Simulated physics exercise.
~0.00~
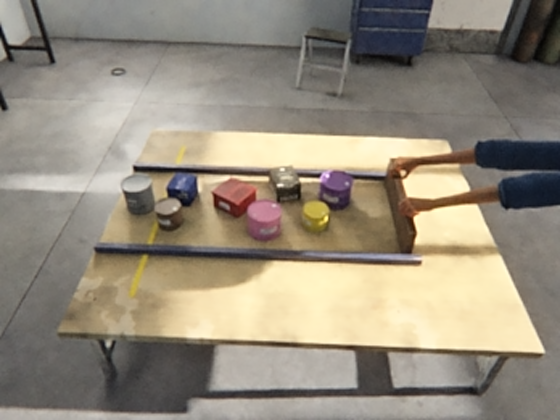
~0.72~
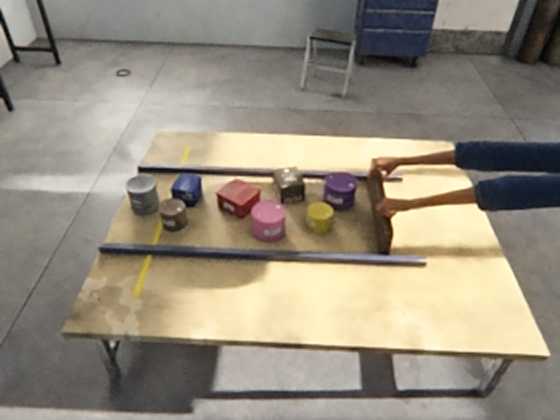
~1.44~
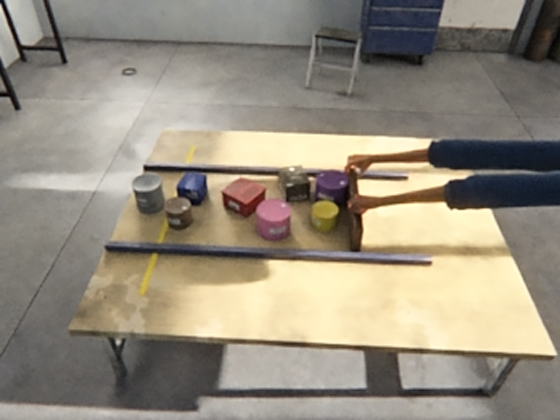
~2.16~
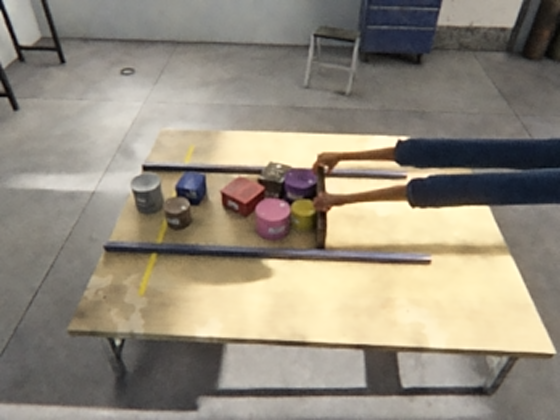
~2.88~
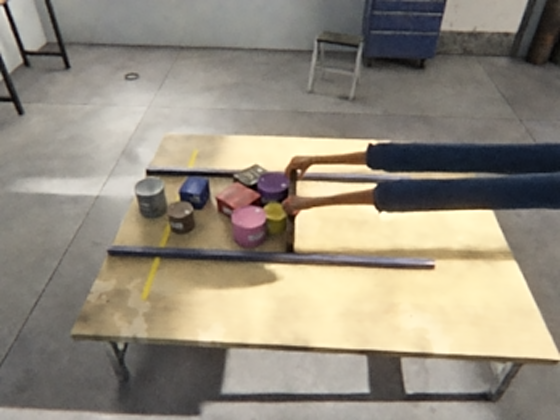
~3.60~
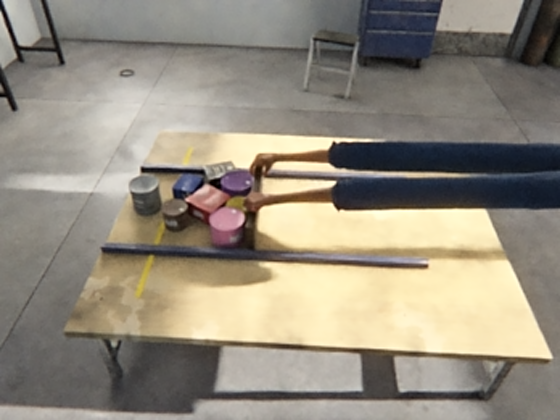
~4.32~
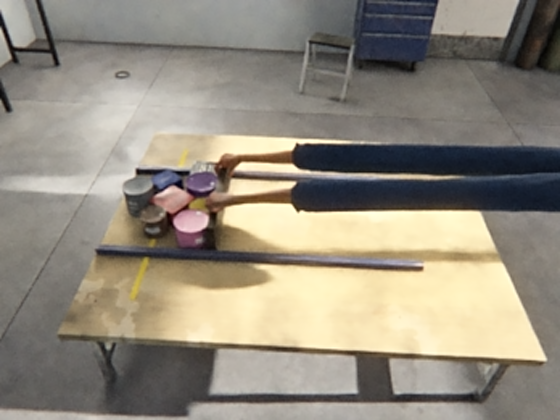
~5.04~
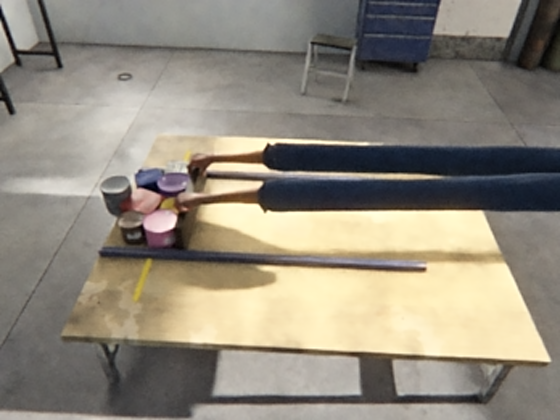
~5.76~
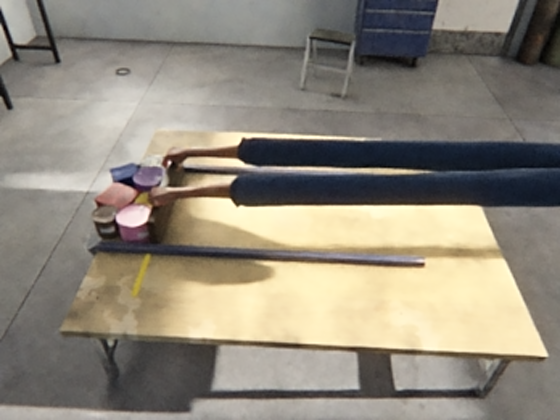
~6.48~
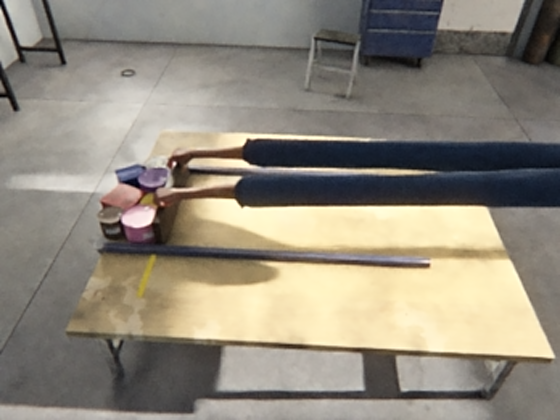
Two hands push a plank left, bunching colourful containers at the table's edge as one disappears.
